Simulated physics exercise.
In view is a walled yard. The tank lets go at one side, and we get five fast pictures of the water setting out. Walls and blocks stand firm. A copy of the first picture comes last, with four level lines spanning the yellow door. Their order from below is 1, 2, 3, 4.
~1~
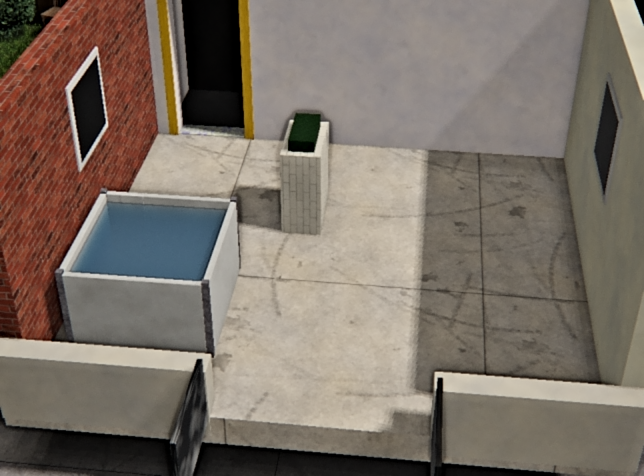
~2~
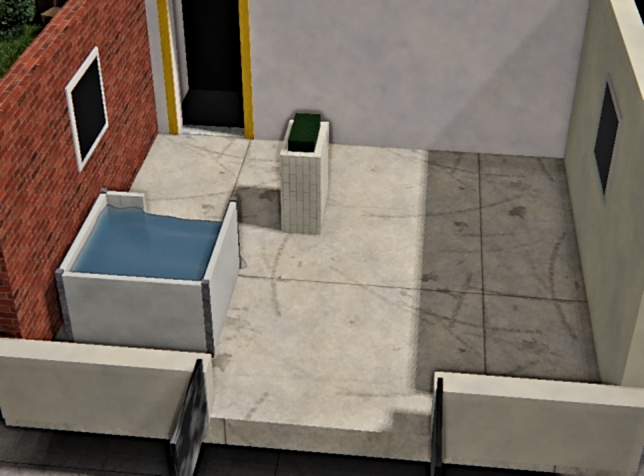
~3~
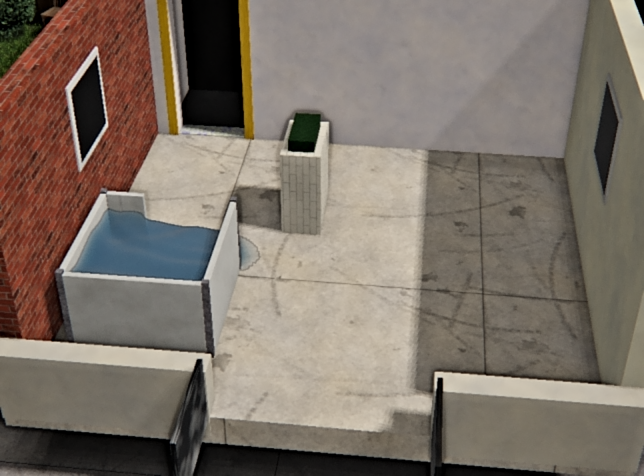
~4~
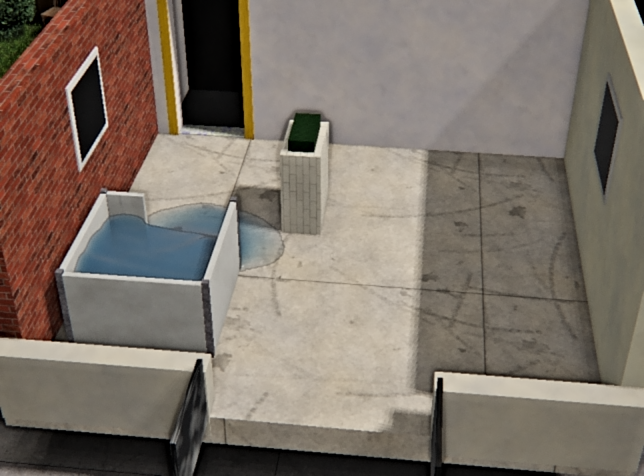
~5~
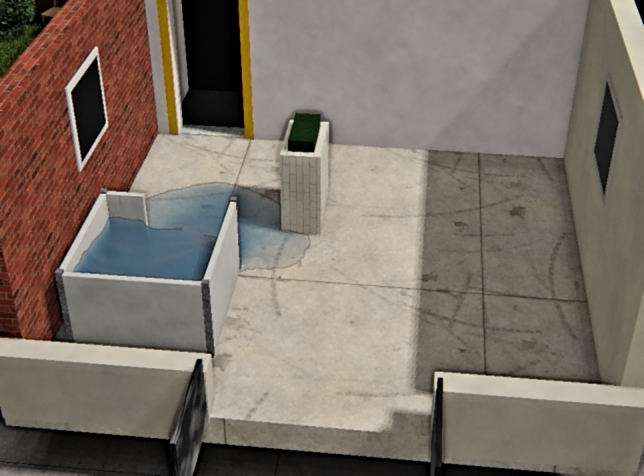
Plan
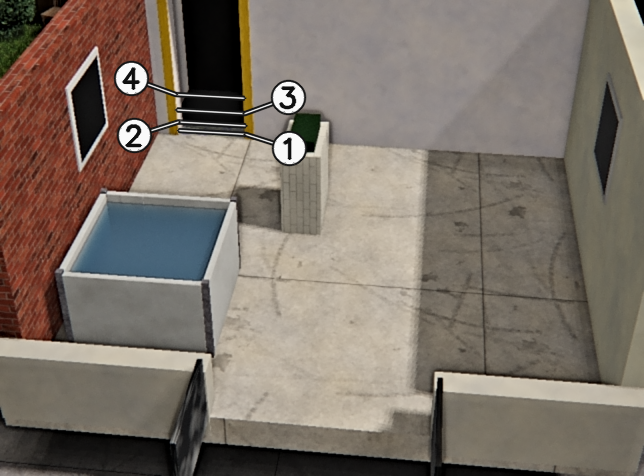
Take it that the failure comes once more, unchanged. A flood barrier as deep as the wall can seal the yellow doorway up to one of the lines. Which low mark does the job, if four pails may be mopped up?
The answer is mark 3.
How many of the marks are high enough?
Two of them.
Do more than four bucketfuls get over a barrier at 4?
No, not at all.
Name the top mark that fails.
Here it is mark 2.
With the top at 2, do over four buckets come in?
Yes, it does.
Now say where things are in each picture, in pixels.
The first frame shows water in the tank at rest, its middle at (152, 242); foot of the yellow doorway at (212, 136); open gate at (322, 358).
In the second frame, water covers 1 % of the ground, its front hidden from here.
In the third frame, water covers 3 % of the ground, its front hidden from here.
In the fourth frame, 7 % of the ground under water, visible out to (275, 245).
In the fifth frame, 12 % of the ground under water, visible out to (236, 187).
In white, 1 at (212, 132); 2 at (211, 123); 3 at (210, 111); 4 at (209, 96); from the bottom up 1, 2, 3, 4.
Choosing 1, dozens of bucketfuls pour in.
Choosing 2, about 9 bucketfuls get in.
Choosing 3, a splash gets over, under a bucket.
Choosing 4, nothing gets over.
